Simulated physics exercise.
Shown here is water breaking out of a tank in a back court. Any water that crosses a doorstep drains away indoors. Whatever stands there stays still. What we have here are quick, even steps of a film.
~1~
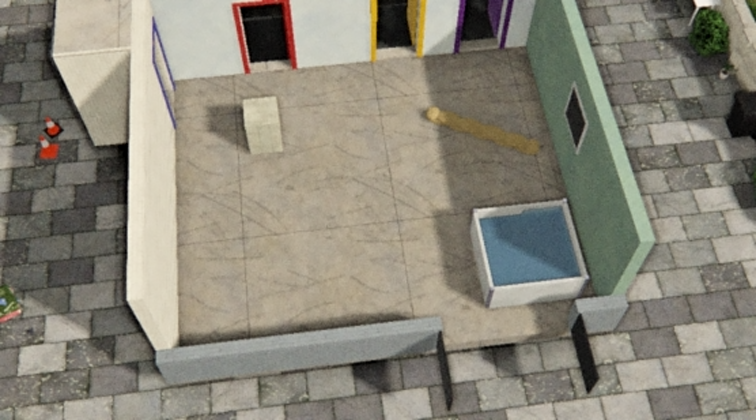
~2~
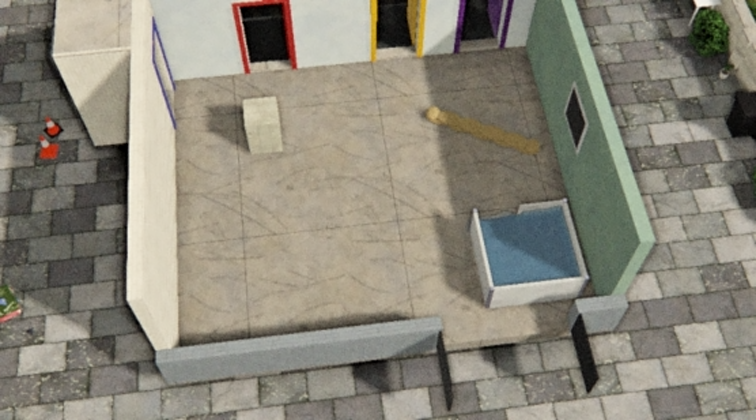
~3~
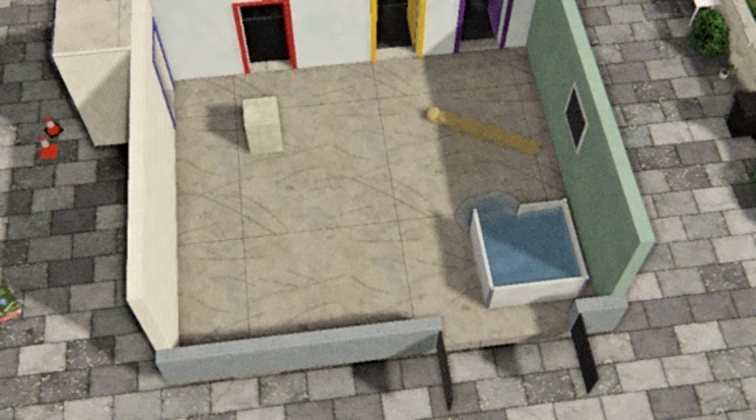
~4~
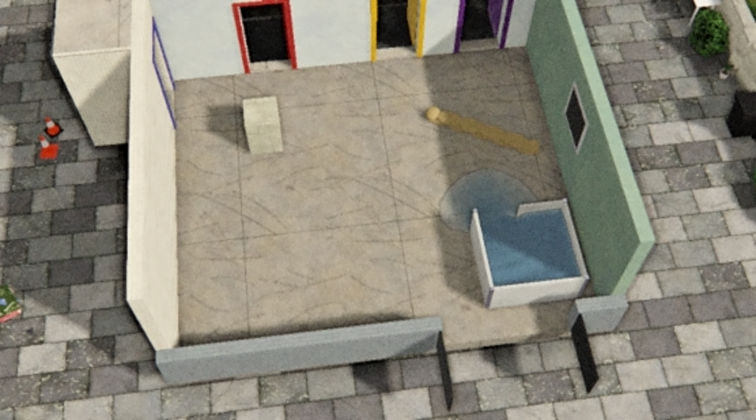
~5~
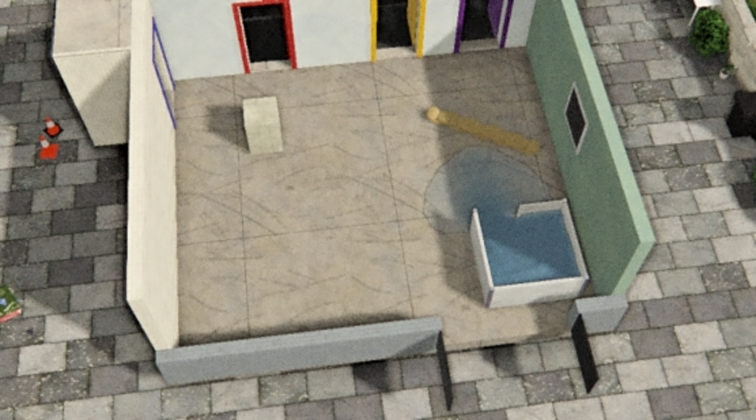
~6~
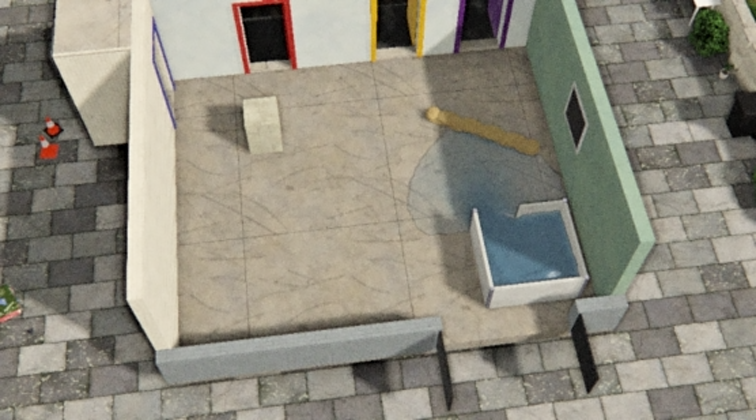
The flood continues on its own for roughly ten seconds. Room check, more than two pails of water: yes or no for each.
Purple door, no; blue door, yes; yellow door, no; red door, yes.
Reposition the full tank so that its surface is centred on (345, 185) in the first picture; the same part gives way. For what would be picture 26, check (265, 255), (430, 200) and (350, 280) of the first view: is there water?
Going through them in turn: Still bare, still bare and still bare.
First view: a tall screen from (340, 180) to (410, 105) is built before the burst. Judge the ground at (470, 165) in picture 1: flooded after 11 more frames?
Looks like that place is swamped.
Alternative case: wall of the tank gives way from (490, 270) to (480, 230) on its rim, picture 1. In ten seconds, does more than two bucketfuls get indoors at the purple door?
The purple door stays within the limit.
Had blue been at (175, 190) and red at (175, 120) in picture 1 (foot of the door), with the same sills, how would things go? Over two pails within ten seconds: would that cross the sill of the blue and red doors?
Taking them in turn, the blue one falls short and the red one tops the two-pail mark.
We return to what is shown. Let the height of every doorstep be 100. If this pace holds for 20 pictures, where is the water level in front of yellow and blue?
Roughly 70 per cent, then 0 per cent.
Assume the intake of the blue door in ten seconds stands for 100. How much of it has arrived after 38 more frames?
I get 80 per cent.
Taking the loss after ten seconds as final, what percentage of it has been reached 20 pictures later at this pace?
Estimate: Some 10 %.
A moment on, water covers 20 % of the floor; the purple door not reached, the blue door not reached, the yellow door not reached, the red door not reached.
Next, water covers 35 % of the floor; the purple door not reached, the blue door not reached, the yellow door not reached, the red door not reached.
Then, water covers 40 % of the floor; the purple door wet at the sill, nothing in, the blue door not reached, the yellow door wet at the sill, nothing in, the red door under two buckets in.
Later, water covers 65 % of the floor; the purple door wet at the sill, nothing in, the blue door over two buckets in, the yellow door wet at the sill, nothing in, the red door over two buckets in.
In the end, water covers 80 % of the floor; the purple door wet at the sill, nothing in, the blue door over two buckets in, the yellow door wet at the sill, nothing in, the red door over two buckets in.
